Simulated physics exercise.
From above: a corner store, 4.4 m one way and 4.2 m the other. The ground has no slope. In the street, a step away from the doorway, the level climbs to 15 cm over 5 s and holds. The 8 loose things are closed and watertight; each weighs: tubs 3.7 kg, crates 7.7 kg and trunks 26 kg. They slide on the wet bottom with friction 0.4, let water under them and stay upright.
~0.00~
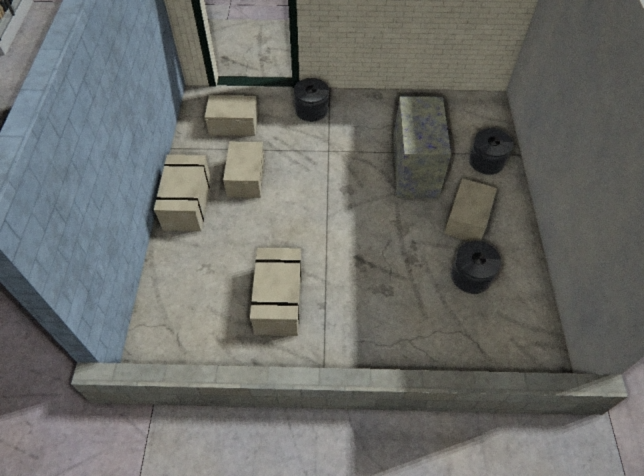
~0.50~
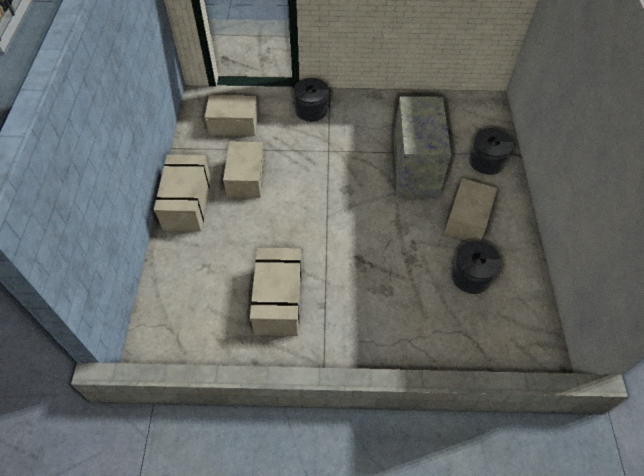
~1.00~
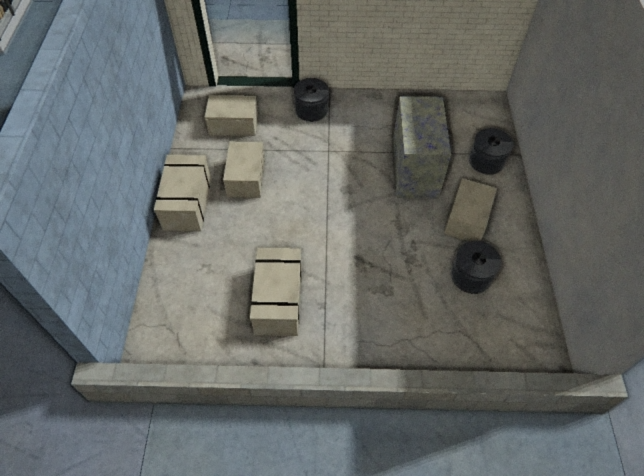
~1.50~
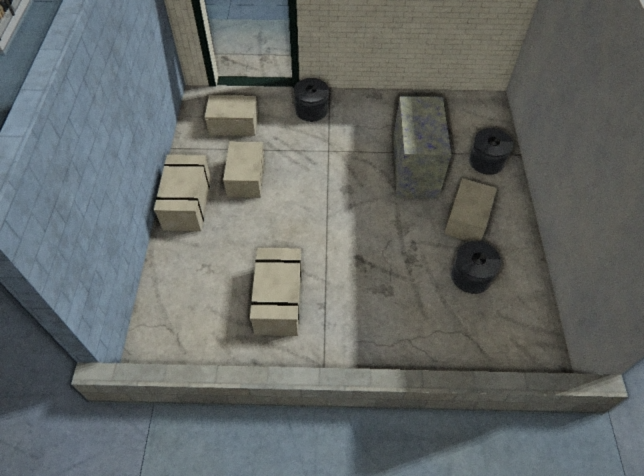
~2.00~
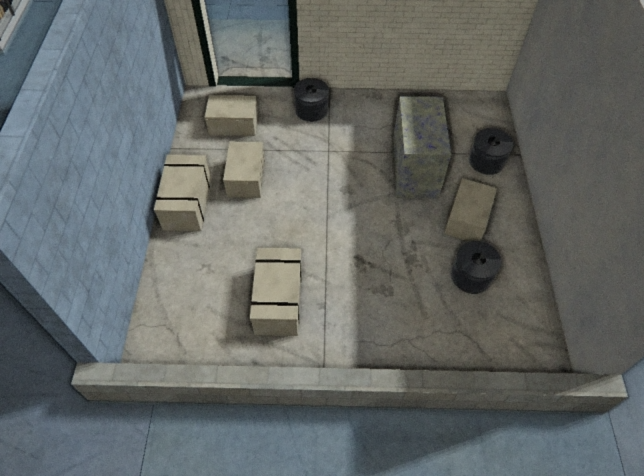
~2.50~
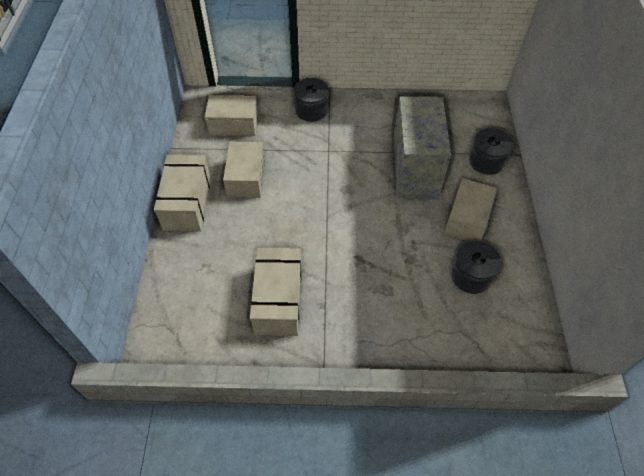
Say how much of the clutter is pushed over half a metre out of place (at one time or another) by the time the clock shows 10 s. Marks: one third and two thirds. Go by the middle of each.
It is less than a third.
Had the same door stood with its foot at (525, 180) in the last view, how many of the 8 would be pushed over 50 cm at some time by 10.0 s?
Then 4.
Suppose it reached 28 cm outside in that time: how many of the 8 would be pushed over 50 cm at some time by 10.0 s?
In that case 5 of them.
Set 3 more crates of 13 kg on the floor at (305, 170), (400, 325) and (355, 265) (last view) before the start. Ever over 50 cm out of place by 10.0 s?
In turn: Over, under, under.
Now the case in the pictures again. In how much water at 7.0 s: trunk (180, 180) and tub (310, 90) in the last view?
About 5 and 1 cm.
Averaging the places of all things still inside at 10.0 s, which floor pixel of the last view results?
At about (362, 234).
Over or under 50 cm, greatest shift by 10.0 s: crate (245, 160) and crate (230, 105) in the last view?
In that order: More, past it.
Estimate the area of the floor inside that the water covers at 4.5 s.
Roughly 2.5 m2.
After 3.5 s 0 of 8 are over 50 cm from their spots; 0 afloat.
After 4.5 s 0 of 8 are over 50 cm from their spots; 0 afloat.
After 7.0 s 2 of 8 are over 50 cm from their spots; 1 afloat.
After 10.0 s 2 of 8 are over 50 cm from their spots, and 2 have been at some point; 1 afloat.
